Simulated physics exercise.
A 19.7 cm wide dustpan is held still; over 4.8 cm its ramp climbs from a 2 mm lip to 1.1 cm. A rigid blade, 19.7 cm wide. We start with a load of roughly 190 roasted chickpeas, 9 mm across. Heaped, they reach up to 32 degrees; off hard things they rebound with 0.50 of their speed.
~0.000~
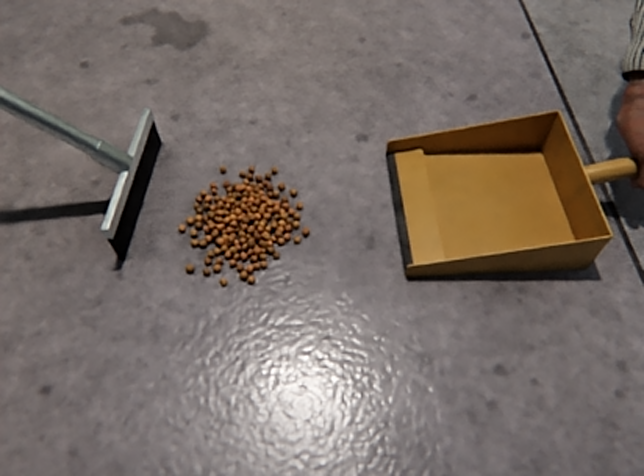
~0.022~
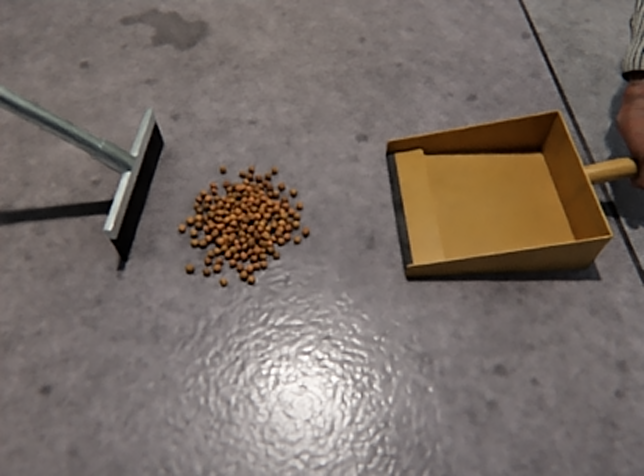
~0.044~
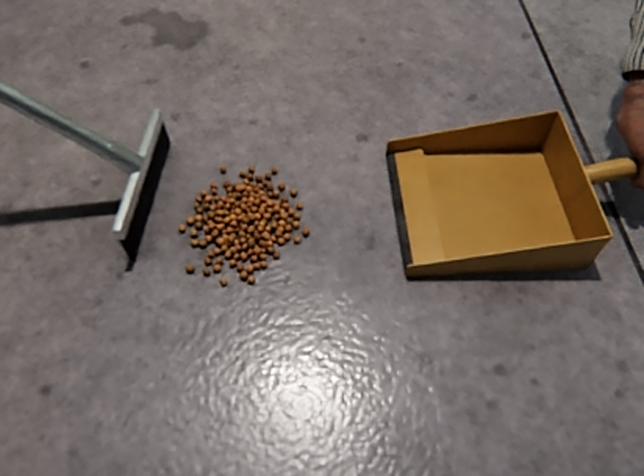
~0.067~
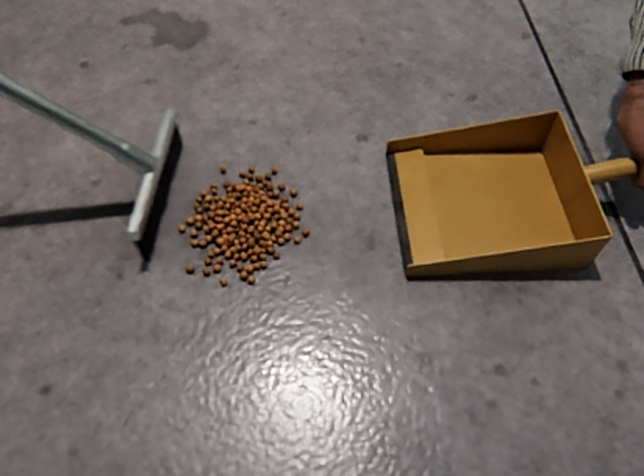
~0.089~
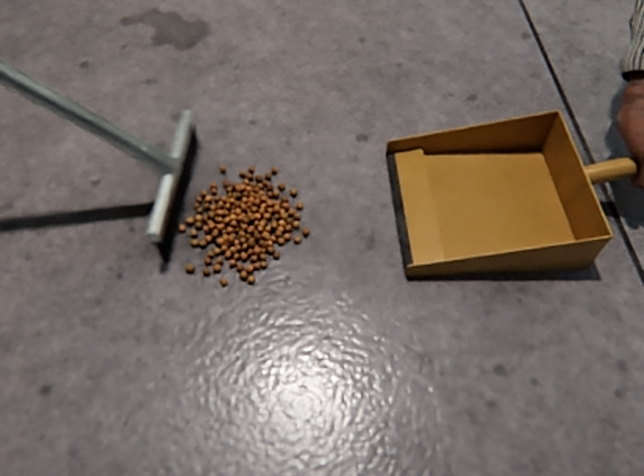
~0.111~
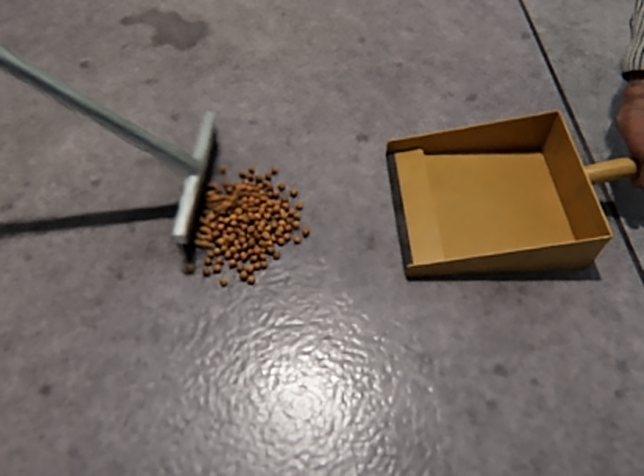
At first, a squeegee-like blade on a pole stands left of a loose pile of small round brown pieces on a grey floor, while a hand holds a yellow dustpan still at right. The blade slides rightward, gradually closing the gap, then meets the pile's left edge and shifts some pieces.
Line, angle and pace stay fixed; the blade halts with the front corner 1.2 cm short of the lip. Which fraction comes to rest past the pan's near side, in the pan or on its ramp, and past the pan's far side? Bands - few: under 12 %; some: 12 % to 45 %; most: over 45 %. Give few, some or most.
Near side: Some, pan: Most, far side: Few.
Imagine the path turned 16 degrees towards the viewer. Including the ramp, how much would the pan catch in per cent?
45 %.
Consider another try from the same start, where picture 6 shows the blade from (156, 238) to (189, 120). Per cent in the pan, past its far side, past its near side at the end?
The pan gets 40, the far side 5 and the near side 25.
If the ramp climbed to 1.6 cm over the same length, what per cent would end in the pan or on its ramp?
Something like 50 per cent, ramp included.
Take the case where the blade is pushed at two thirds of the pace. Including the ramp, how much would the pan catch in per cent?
In that case some 45 per cent.
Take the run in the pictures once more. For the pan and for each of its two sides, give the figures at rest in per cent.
Near: 20; pan: 50; far: 5 (percent).
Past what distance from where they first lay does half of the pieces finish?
Around 28 centimetres.
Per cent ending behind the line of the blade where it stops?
Estimate: About 5 %.
After 0.21 s, middle of the blade 11 cm from the lip; 0 % over the lip, far side 5 %, near side 10 %.
After 0.27 s, middle of the blade 4 cm from the lip; 10 % over the lip, far side 5 %, near side 20 %.
Then, at 0.47 s, middle of the blade 2 cm from the lip; 60 % over the lip, far side 5 %, near side 20 %.
By 1.3 s all is still; near side 20 %, pan 50 %, far side 5 %, in front of the lip or behind the blade 25 %.
